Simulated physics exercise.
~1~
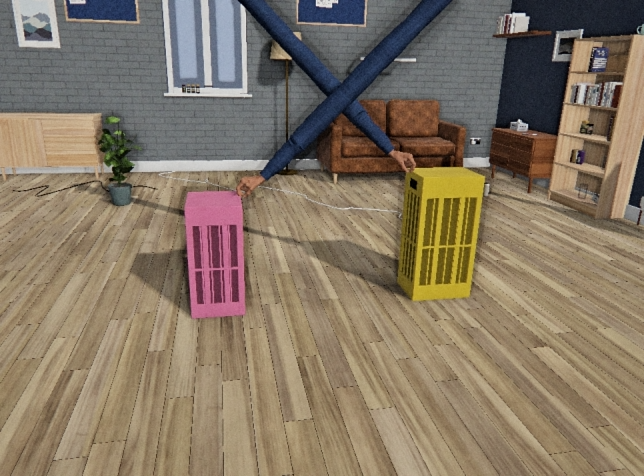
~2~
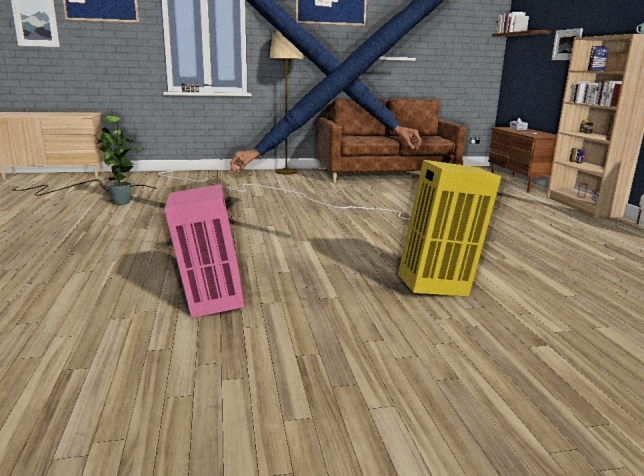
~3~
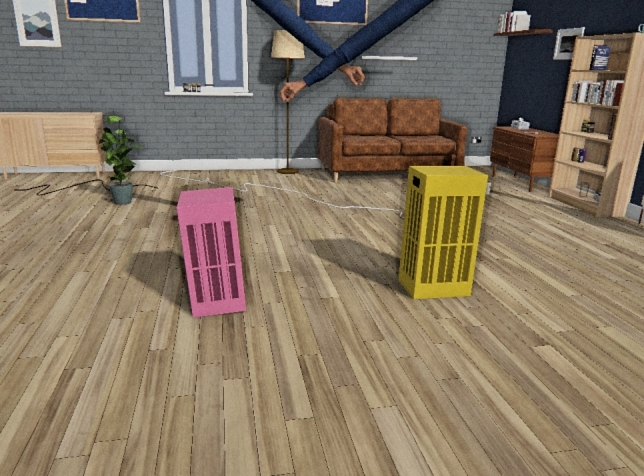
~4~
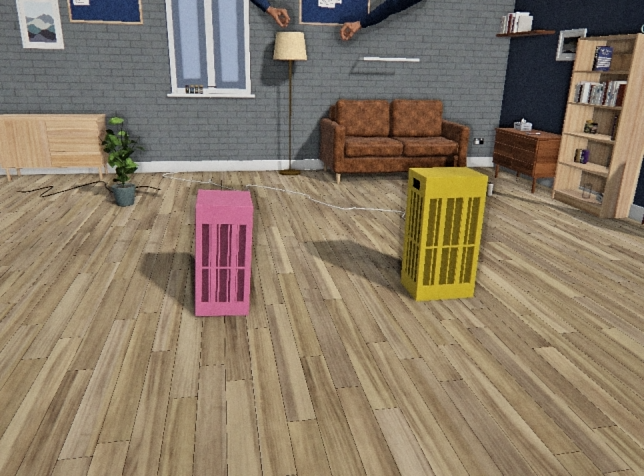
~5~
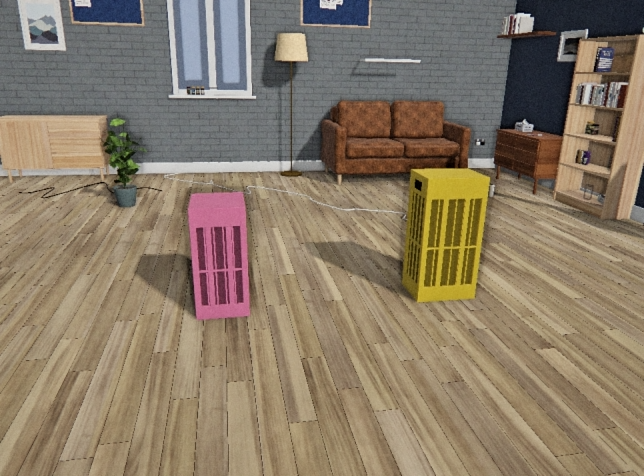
Two crossed arms tip a pink crate and a yellow crate, which rock back upright.
